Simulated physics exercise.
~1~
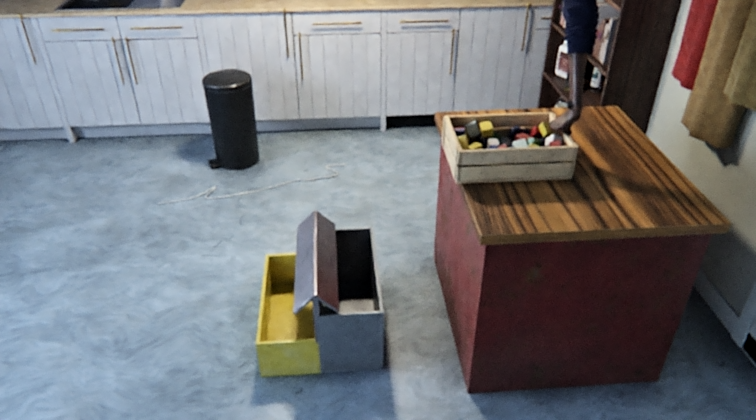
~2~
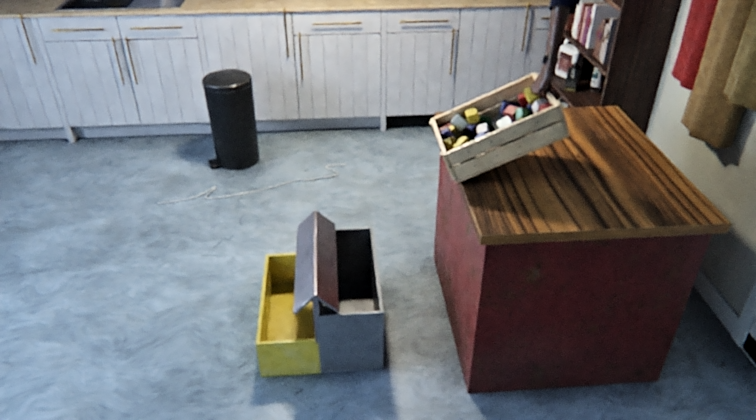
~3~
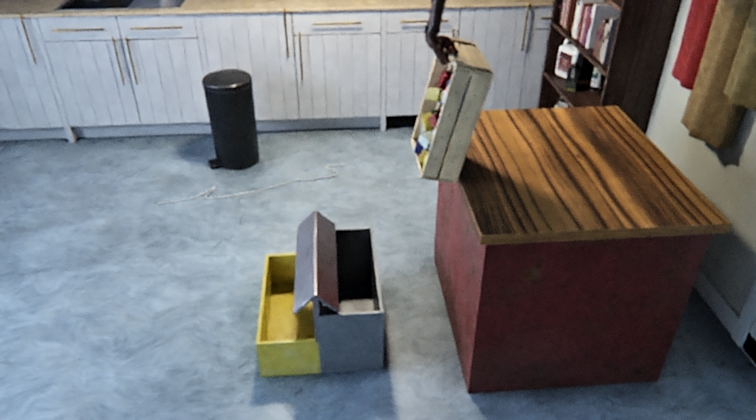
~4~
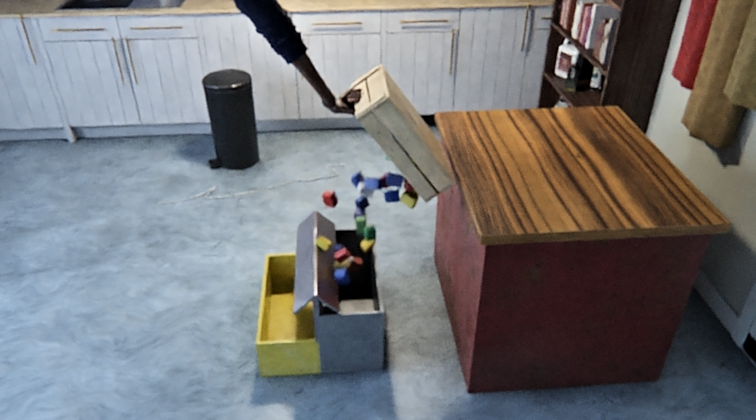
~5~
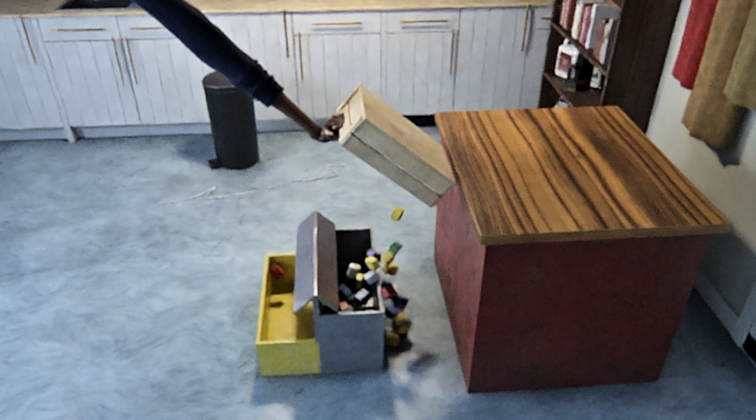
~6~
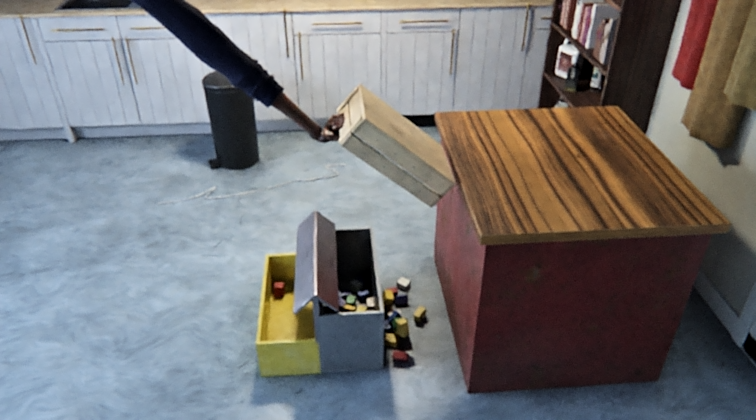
The clip opens on a wooden tote full of colourful toy bricks at the edge of a red bench with a striped wooden top, a hand at its far side. The tote tilts up and swings over the left edge towards a grey tub and a yellow trough divided by a ridge. An arm reaching from above tips it further, and the bricks tumble out. Many drop into the grey tub, while others spill between it and the bench. The tote finally hangs still, upturned, with one red brick in the yellow trough and several scattered on the floor beside the grey tub.
